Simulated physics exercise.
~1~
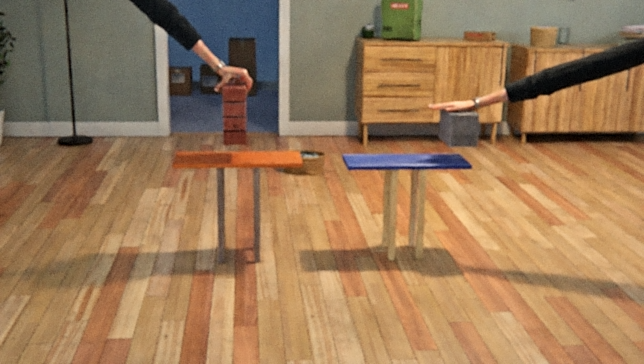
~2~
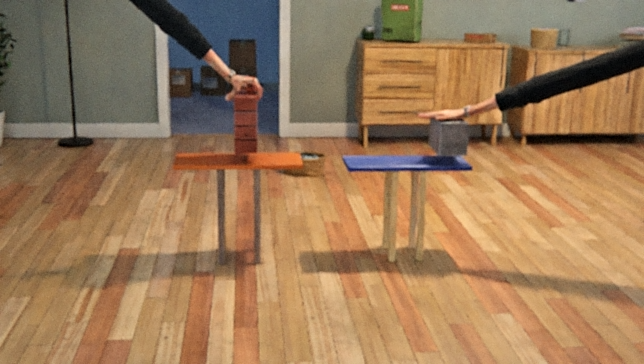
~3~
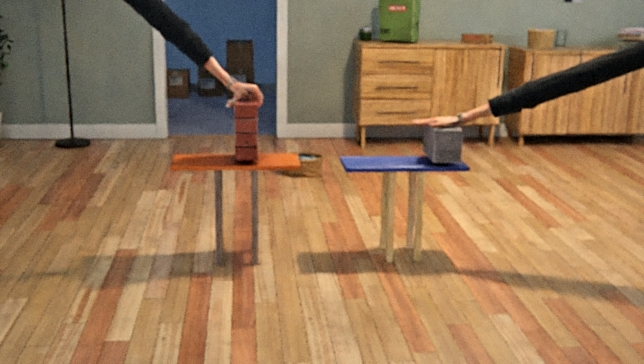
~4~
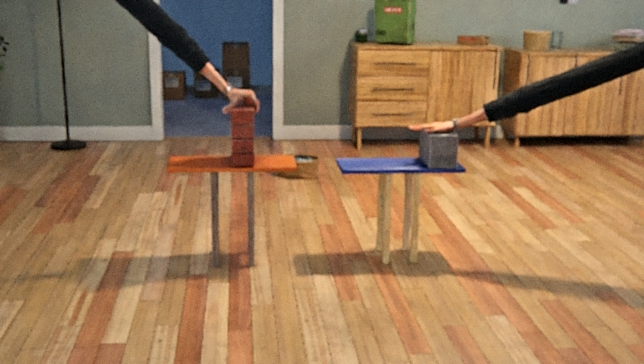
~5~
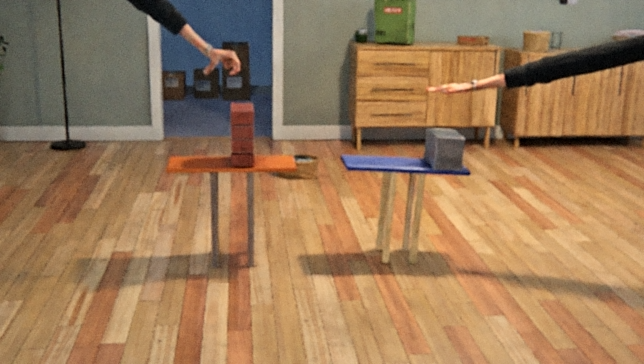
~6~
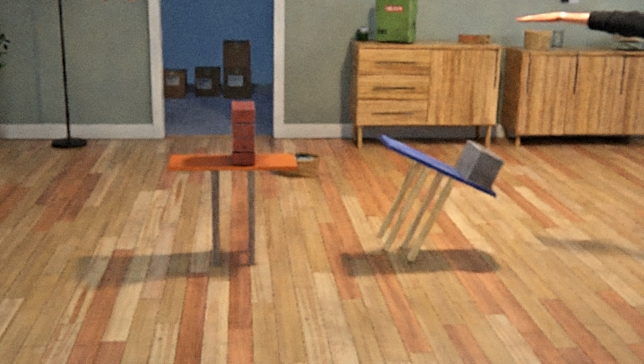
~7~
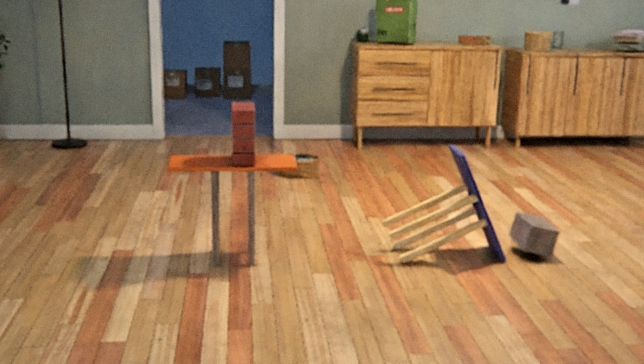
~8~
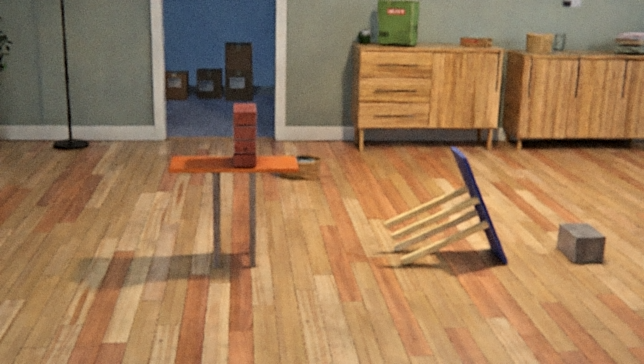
Two hands lowered a stack of reddish bricks onto an orange table and a gray block onto the right side of a blue one, then let go; the blue table tipped over to the right, dumping the block onto the floor, while the orange one stayed standing.
